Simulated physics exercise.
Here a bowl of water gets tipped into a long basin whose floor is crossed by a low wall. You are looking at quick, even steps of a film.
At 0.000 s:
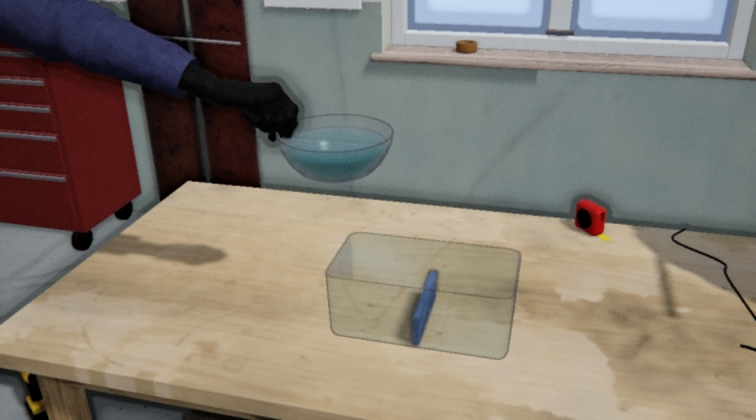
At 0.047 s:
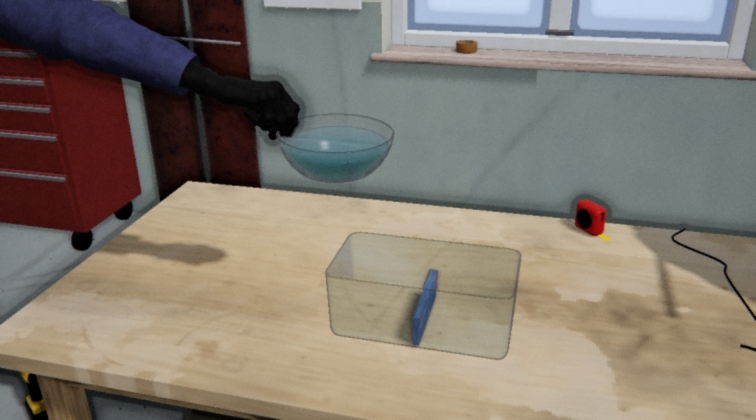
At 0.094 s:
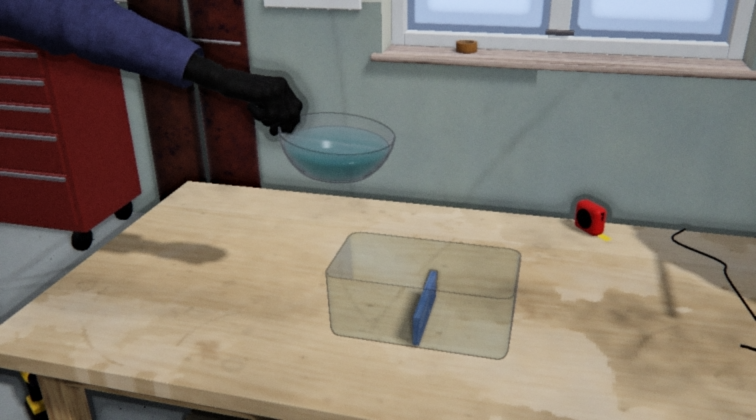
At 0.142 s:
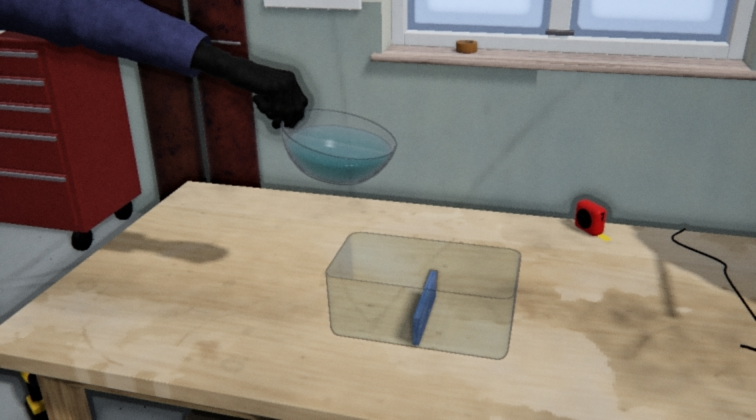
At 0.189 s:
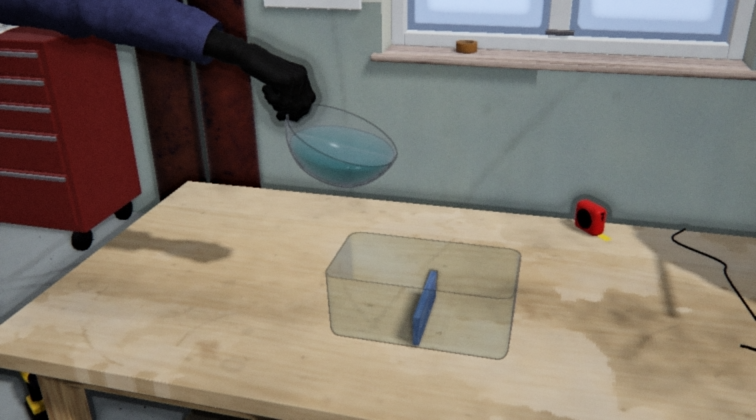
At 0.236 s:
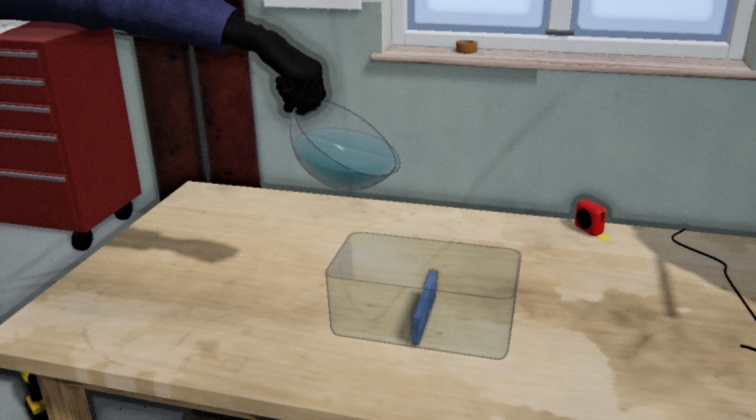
In a workshop, a black-gloved hand holds a clear bowl of blue water above a wooden table, where a long see-through basin has a low blue wall across its floor. The bowl stays almost level at first, then the hand rises and tilts it steadily more steeply down to the right.
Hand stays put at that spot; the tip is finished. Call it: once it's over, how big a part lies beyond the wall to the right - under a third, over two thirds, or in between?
In between.
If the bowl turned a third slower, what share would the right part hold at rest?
I'd say close to 55 %.
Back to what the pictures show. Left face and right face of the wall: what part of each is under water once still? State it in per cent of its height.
I'd say close to 40 per cent on the left side and 30 on the right.
A moment on, the bowl is tipped on its side and 6 per cent is still to pour, 10 is left of the wall and 30 right of it.
Next, the bowl is tipped right over and 0 per cent is still to pour, 49 is left of the wall and 37 right of it.
Then the bowl is tipped right over and 0 per cent is still to pour, 48 is left of the wall and 41 right of it.
Later the bowl is tipped right over and 0 per cent is still to pour, 50 is left of the wall and 42 right of it.
At rest 50 per cent lies left of the wall, 42 right of it and 8 outside.
